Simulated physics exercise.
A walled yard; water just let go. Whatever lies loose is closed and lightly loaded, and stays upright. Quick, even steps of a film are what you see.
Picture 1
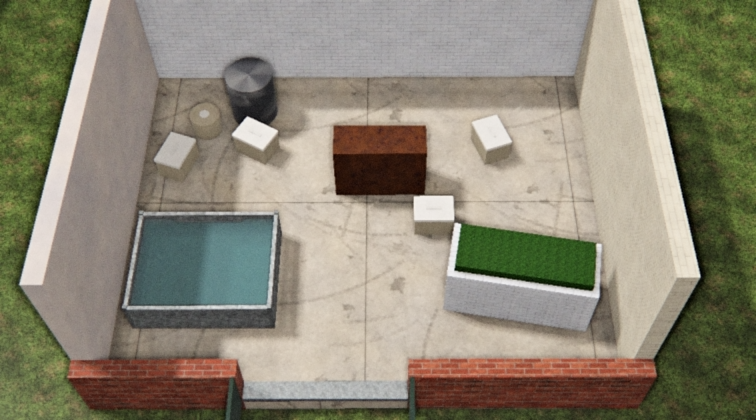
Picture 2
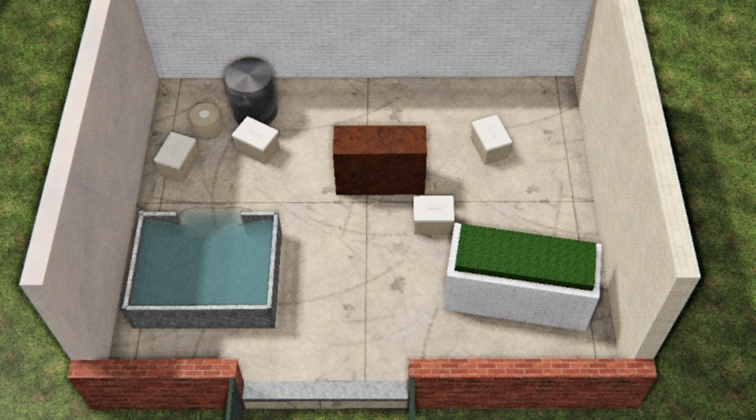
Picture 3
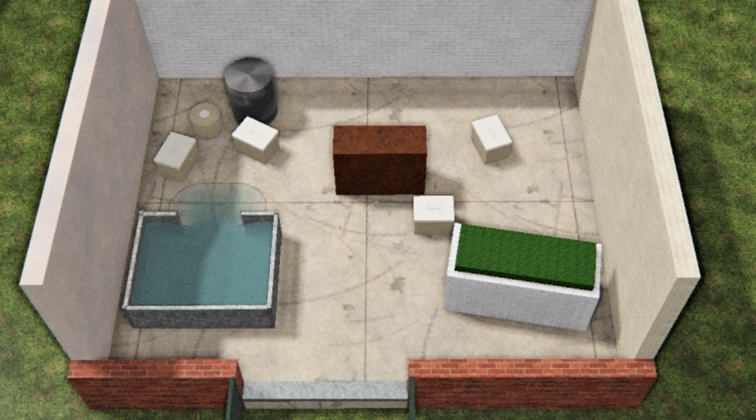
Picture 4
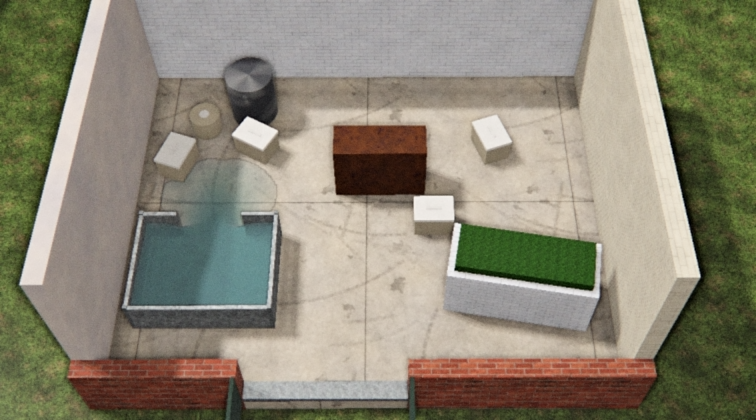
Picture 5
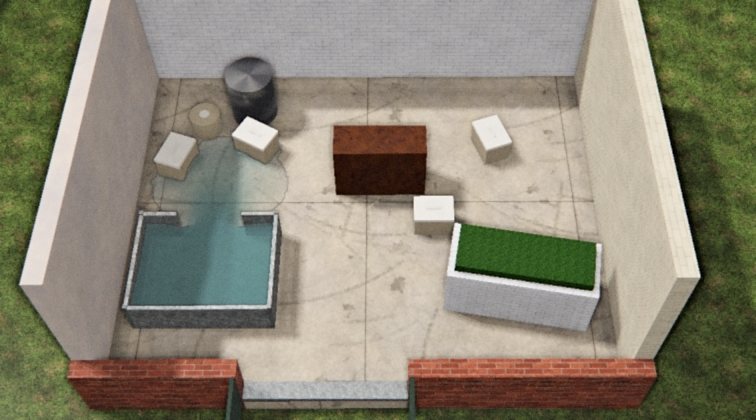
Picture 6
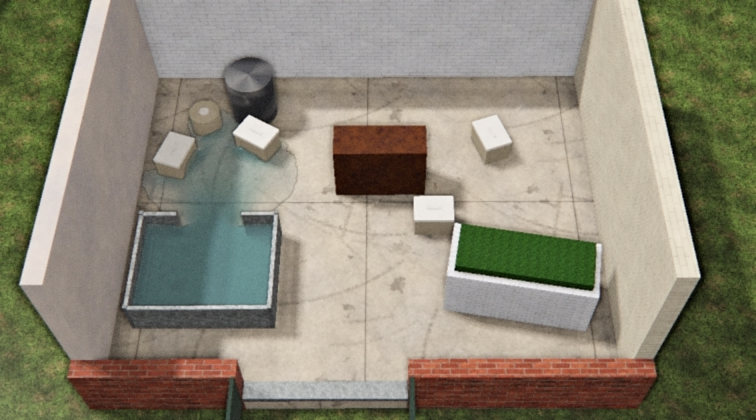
Water pouring through a gap in a rectangular tank's back wall, spreading across a walled yard's concrete floor among pale blocks.
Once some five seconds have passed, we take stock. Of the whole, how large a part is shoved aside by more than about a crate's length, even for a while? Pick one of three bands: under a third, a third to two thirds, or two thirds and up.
A third to two thirds.
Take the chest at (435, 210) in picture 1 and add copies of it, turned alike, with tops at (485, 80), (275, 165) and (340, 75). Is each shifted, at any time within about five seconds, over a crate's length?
One by one: Hardly budges; knocked well away; knocked well away.
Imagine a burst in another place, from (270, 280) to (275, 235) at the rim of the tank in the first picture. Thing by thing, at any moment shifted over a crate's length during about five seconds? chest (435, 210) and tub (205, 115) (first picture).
Going one by one, the first made the full stretch and the second stopped short.
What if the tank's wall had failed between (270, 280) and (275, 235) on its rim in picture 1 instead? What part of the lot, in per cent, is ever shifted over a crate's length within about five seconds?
About 20 per cent.
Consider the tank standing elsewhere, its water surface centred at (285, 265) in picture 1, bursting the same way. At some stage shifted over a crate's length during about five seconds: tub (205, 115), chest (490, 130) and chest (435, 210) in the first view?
First displaced far, then never went far, then never went far.
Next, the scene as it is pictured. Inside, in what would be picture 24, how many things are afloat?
I get 2.
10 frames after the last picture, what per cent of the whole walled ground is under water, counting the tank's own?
Close to 35 per cent, tank included.
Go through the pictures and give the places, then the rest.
In the first frame, a tub at (204, 114) rests on the ground; a chest at (255, 133) rests on the ground; 0 of 5 have shifted.
In the second frame, a tub at (204, 114), on the bottom; a chest at (255, 133) rests on the ground; 0 of 5 have shifted.
In the third frame, a tub at (204, 114), on the bottom; a chest at (255, 133) rests on the ground; 0 of 5 have shifted.
In the fourth frame, a tub at (204, 114) rests on the ground; a chest at (255, 133), on the bottom; 0 of 5 have shifted.
In the fifth frame, a tub at (204, 114), on the bottom; a chest at (255, 133), on the bottom; 0 of 5 have shifted.
In the sixth frame, a tub at (204, 112), on the bottom, close to its start; a chest at (256, 131) rests on the ground, close to its start; 1 of 5 have shifted.
A moment on, 1 of 5 are well off their spots; 0 afloat.
Next, 3 of 5 are well off their spots; 2 afloat.
Later, 3 of 5 are well off their spots; 2 afloat.
In the end, 3 of 5 are well off their spots, and 3 have been at some point; 2 afloat.
